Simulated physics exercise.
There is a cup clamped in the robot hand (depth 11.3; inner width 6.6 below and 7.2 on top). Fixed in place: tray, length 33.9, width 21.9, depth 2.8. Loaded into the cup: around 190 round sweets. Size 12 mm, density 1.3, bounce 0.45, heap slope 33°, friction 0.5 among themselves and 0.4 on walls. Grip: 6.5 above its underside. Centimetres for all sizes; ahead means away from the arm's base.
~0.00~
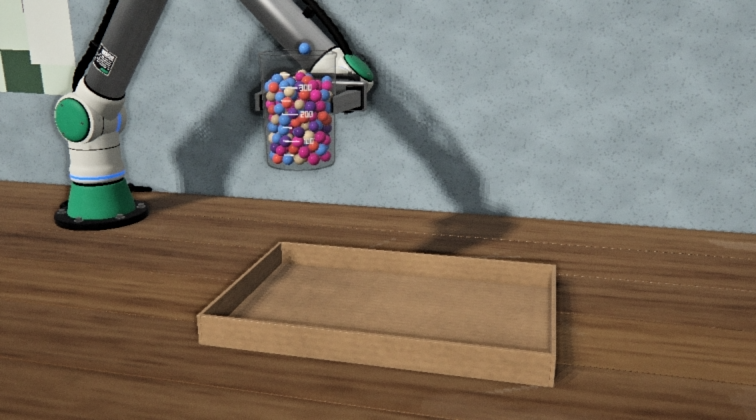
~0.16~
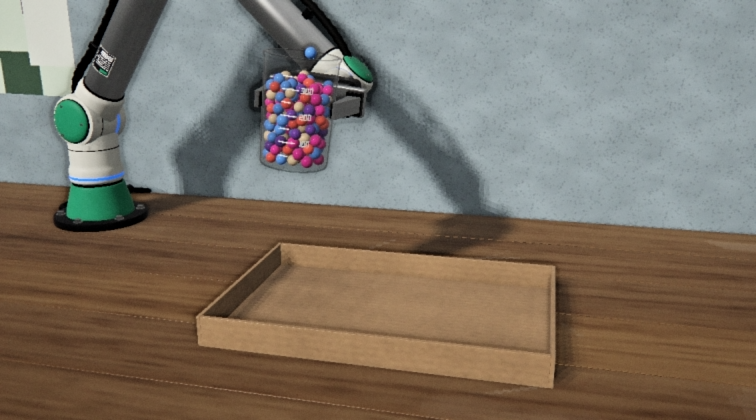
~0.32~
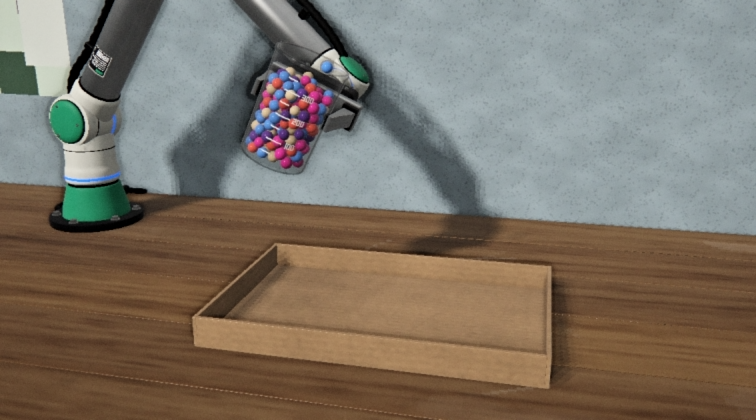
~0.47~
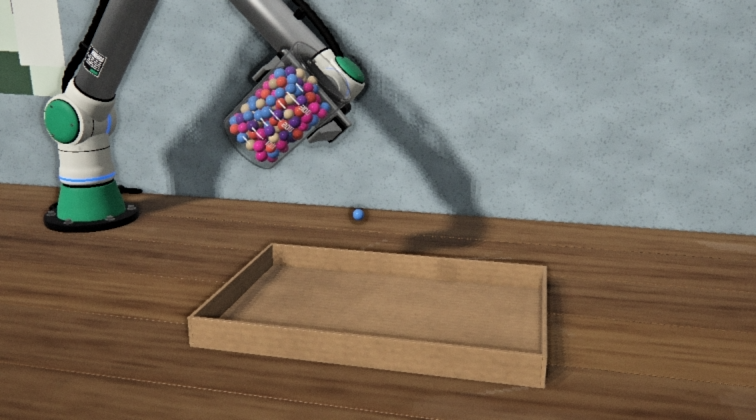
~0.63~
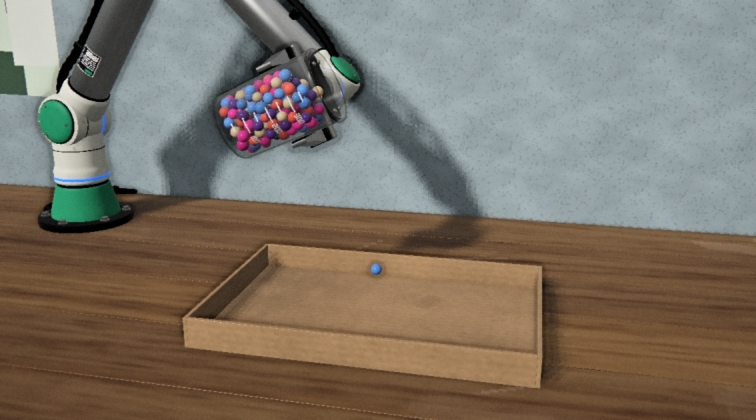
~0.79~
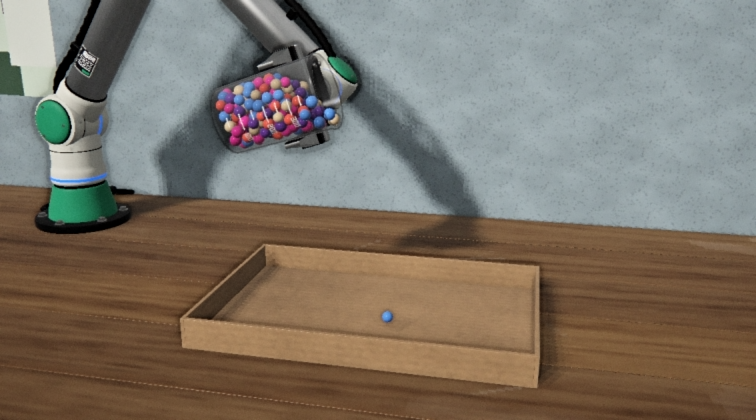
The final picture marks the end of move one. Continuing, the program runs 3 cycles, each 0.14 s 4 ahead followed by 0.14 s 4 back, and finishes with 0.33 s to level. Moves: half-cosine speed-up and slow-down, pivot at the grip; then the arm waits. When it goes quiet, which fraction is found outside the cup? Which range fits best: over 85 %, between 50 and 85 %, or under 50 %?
The range that fits is under 50 %.
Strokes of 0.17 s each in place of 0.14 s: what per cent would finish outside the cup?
Then roughly 20 percent.
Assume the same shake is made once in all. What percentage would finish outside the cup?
That change gives some 15 percent.
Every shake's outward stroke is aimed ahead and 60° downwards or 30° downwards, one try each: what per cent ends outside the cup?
Try one gives about 0 in a hundred, try two about 15 in a hundred.
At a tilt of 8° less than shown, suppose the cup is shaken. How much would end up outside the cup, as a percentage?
Near 15 %.
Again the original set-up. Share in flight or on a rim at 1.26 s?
1 %.
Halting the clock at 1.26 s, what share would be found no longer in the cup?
By then near 15 % is out.
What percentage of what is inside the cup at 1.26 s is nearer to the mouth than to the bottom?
Share in the mouth half: About 50 %.
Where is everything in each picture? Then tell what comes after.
The first picture shows cup middle at (300, 110), level; upper third of the load around (300, 93), from x 270 to 325, top at y 50; 187 in the cup.
The second picture shows cup middle at (298, 112), tilted 7° forward; upper third of the load around (299, 94), from x 270 to 330, top at y 55.
The third picture shows cup middle at (292, 111), tilted 25° forward; upper third of the load around (292, 95), from x 250 to 330, top at y 65.
The fourth picture shows cup middle at (285, 109), tilted 47° forward; upper third of the load around (286, 94), from x 235 to 360, top at y 75; 186 in the cup, 1 in flight or on a rim.
The fifth picture shows cup middle at (279, 107), tilted 65° forward; upper third of the load around (278, 94), from x 225 to 375, top at y 75; 186 in the cup, 1 in the tray.
The sixth picture shows cup middle at (276, 107), tilted 72° forward; upper third of the load around (271, 95), from x 220 to 390, top at y 80; 186 in the cup, 1 in the tray.
By 1.26 s, tilted 72° forward, highest piece 24 above the table; 160 in the cup, 25 in the tray, 2 in flight or on a rim.
By 1.73 s, tilted 58° forward, highest piece 24 above the table; 128 in the cup, 53 in the tray, 6 in flight or on a rim.
By 2.16 s, level, highest piece 24 above the table; 128 in the cup, 59 in the tray.
By 3.21 s, level, highest piece 24 above the table; 128 in the cup, 59 in the tray.
Final count, 128 in the cup, 59 in the tray. That is 32 % outside the cup.
